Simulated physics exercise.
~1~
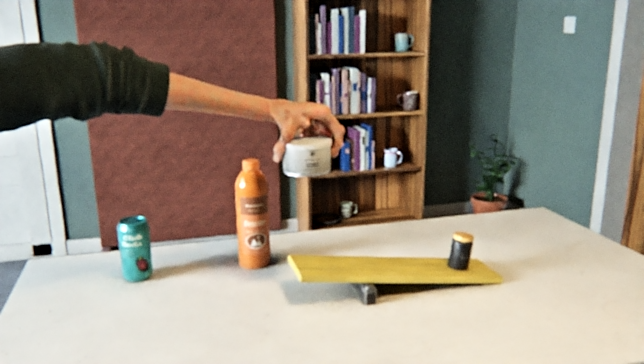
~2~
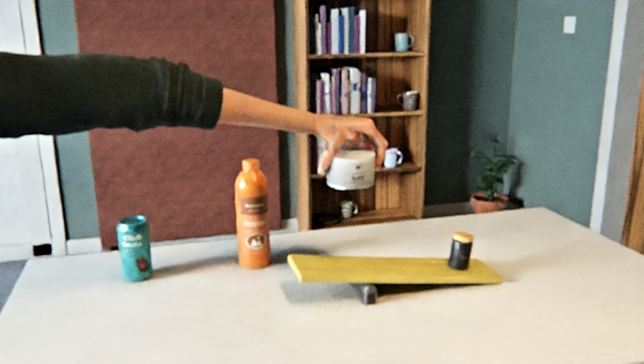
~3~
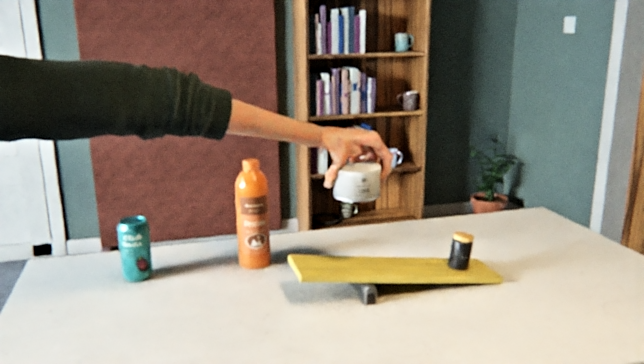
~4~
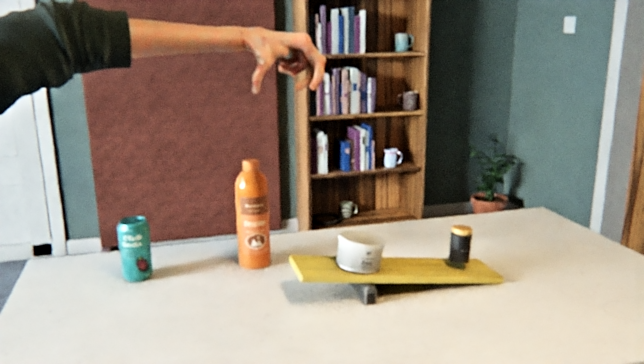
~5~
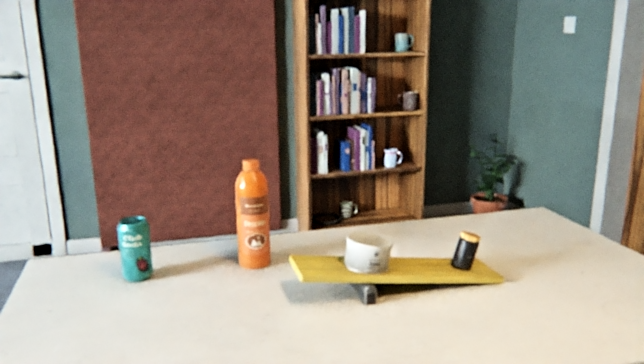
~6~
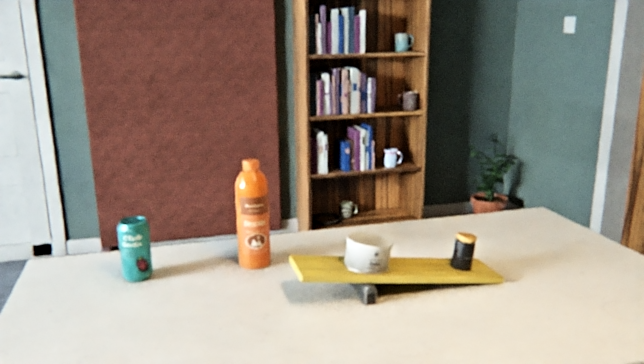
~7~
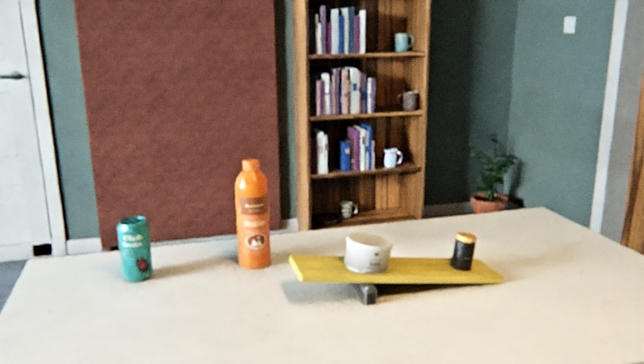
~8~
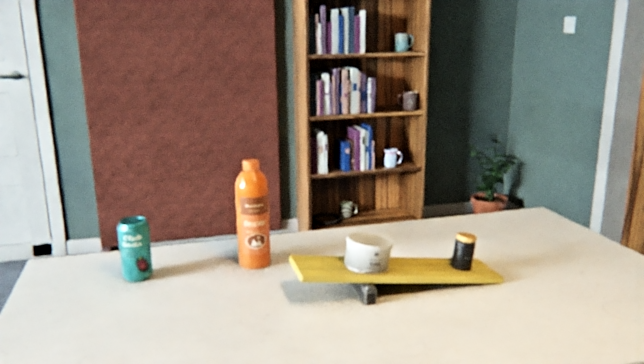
Hand lowering and releasing a white tub onto a yellow plank see-saw opposite a black shaker, the plank keeping its tilt.
